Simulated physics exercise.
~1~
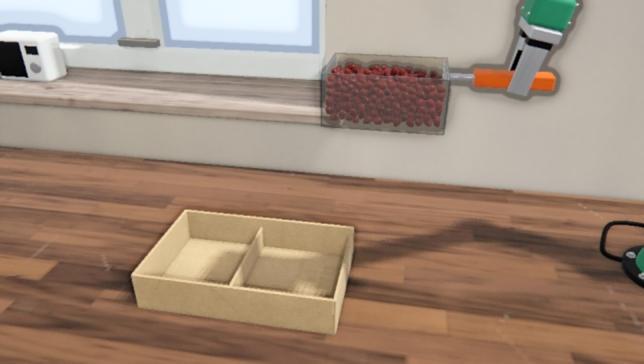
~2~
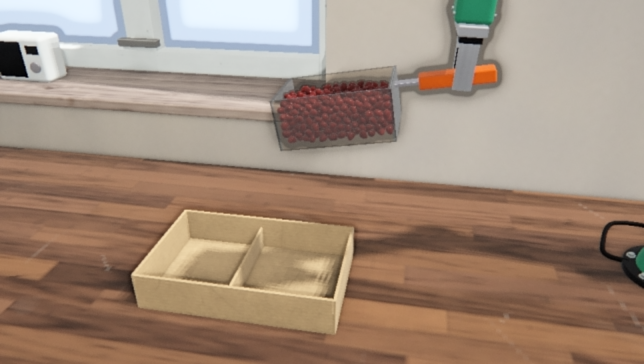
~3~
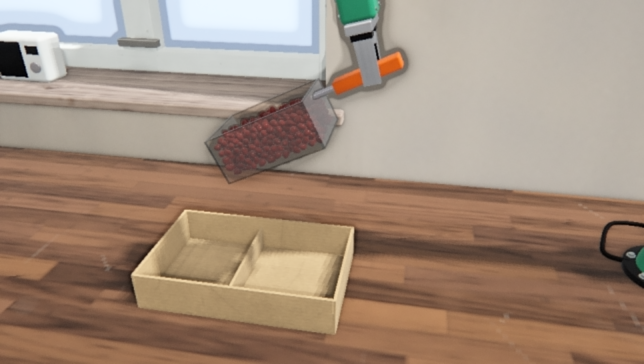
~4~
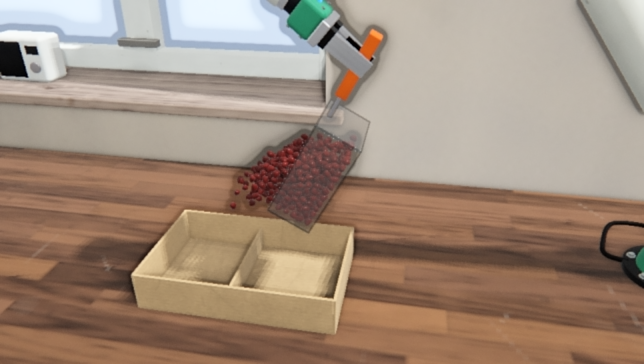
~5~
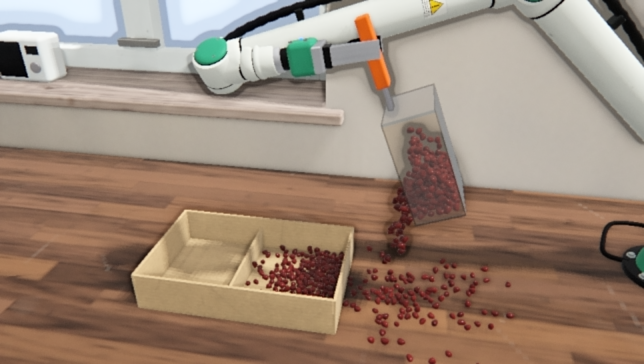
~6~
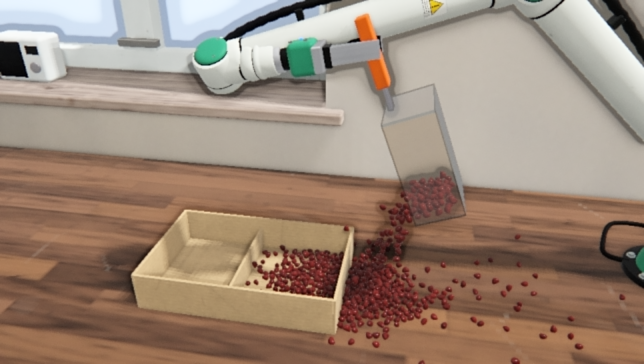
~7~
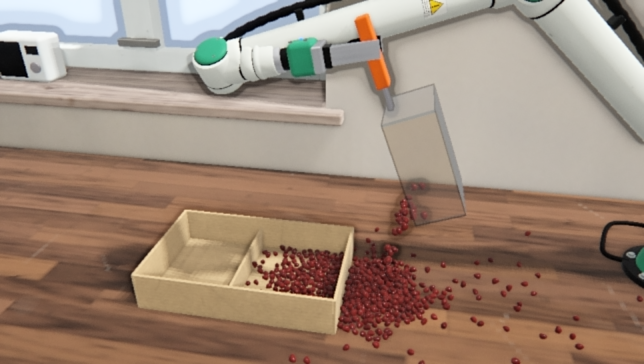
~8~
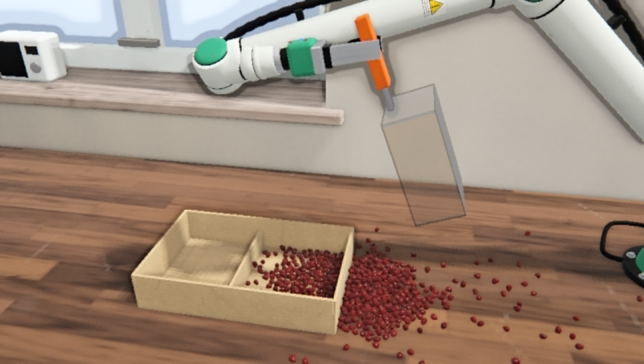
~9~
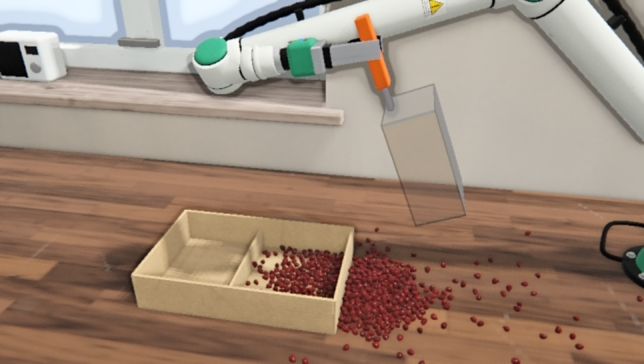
To begin with, a robot arm holds a clear box full of small dark red beans by an orange handle, above a wooden table where a shallow, two-part tray sits. The arm carries the box left and lower, tipping it gradually. As it tilts more steeply, beans start to spill out, and the box swings back to the right. Some land in the tray's right-hand part, but the stream then falls beside the tray and piles against its right side. The box empties and hangs still, leaving most beans scattered on the table and the left part almost bare.
